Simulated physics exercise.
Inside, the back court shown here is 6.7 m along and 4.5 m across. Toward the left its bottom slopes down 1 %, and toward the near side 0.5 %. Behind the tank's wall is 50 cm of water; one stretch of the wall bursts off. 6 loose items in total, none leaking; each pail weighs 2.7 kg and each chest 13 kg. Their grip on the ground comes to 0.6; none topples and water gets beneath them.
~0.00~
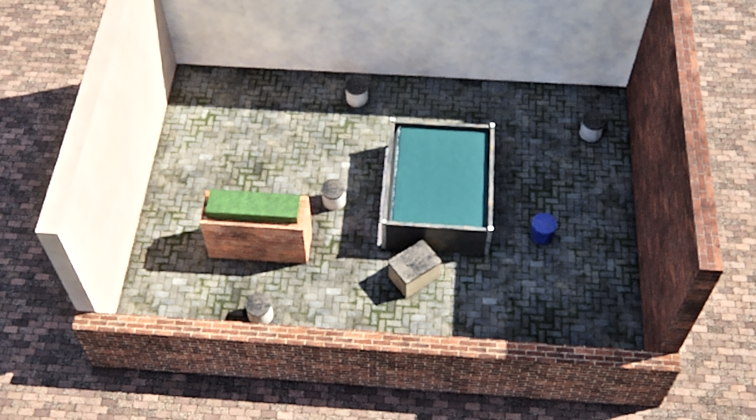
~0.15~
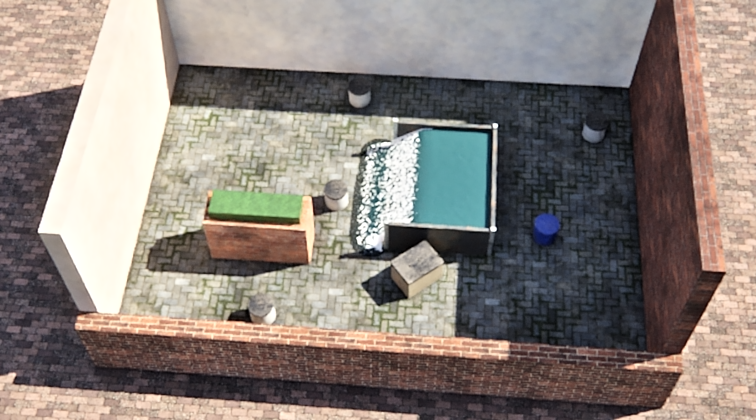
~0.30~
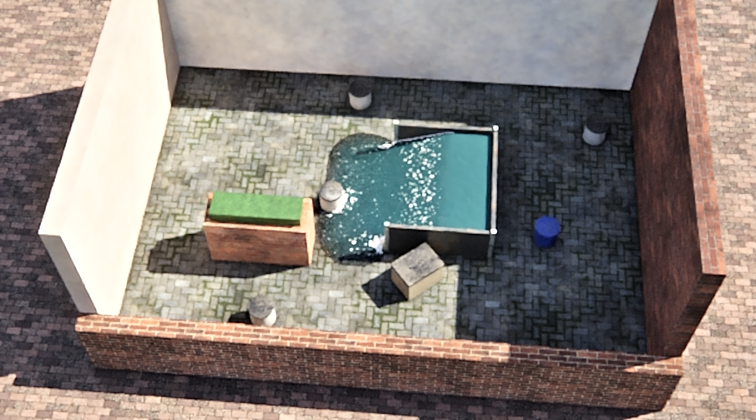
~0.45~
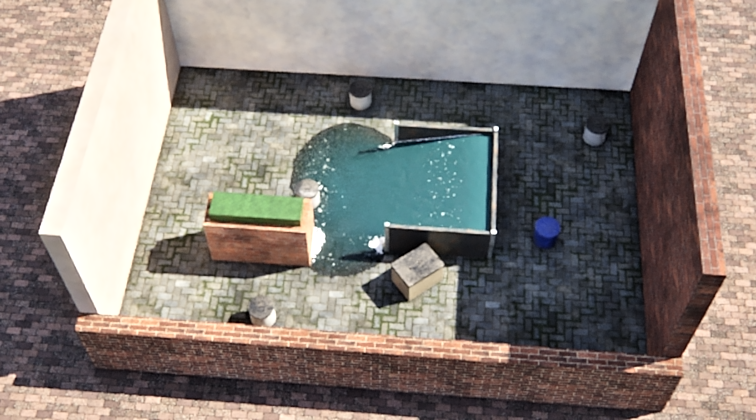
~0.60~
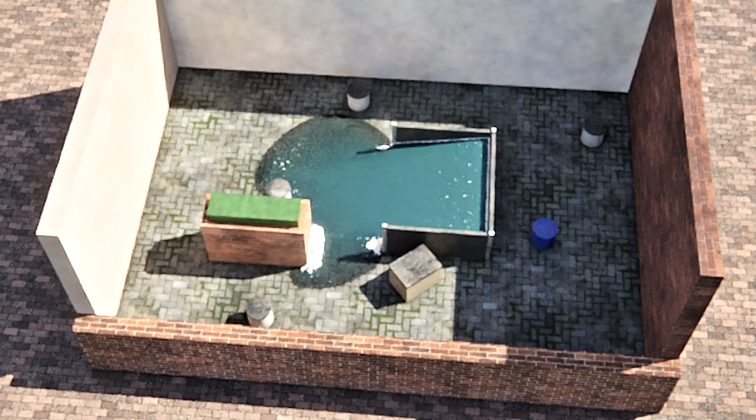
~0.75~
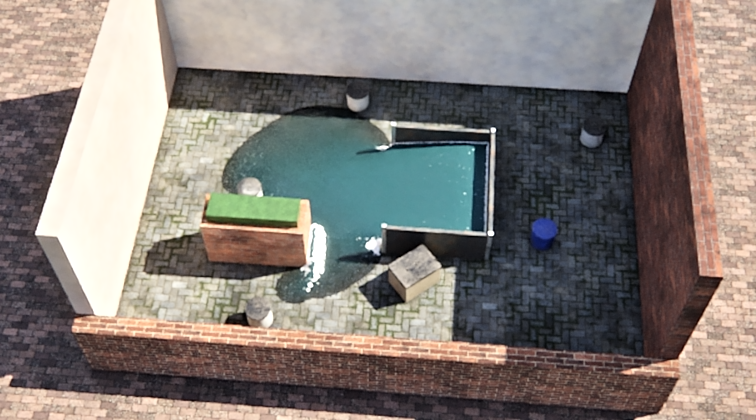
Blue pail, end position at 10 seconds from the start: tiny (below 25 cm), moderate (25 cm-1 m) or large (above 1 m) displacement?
The move is negligible.
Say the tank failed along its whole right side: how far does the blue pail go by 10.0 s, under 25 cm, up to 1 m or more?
I'd say the blue pail gets swept off.
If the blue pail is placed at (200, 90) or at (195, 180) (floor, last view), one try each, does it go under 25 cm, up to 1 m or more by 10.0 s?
Well, the first time it covers a big distance, and the second time it covers a big distance.
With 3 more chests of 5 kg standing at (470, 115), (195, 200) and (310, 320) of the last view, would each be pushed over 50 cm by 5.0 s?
Taking them in the order given: Falls short, exceeds it and exceeds it.
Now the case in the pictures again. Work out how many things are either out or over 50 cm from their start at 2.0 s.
By my reckoning, 1.
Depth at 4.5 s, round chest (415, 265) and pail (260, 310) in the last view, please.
Around 1 cm and 8 cm.
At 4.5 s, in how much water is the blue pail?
About 0 cm.
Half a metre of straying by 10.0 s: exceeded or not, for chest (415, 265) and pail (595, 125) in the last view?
In sequence - stayed below the line; stayed below the line.
After 2.0 s the blue pail is near (545, 228), 0.0 m from its start, aground; 2 afloat.
After 4.5 s the blue pail is near (545, 228), 0.0 m from its start, aground; 2 afloat.
After 7.0 s the blue pail is near (545, 228), 0.0 m from its start, aground; 2 afloat.
After 10.0 s the blue pail is near (545, 228), 0.0 m from its start, aground; 2 afloat.
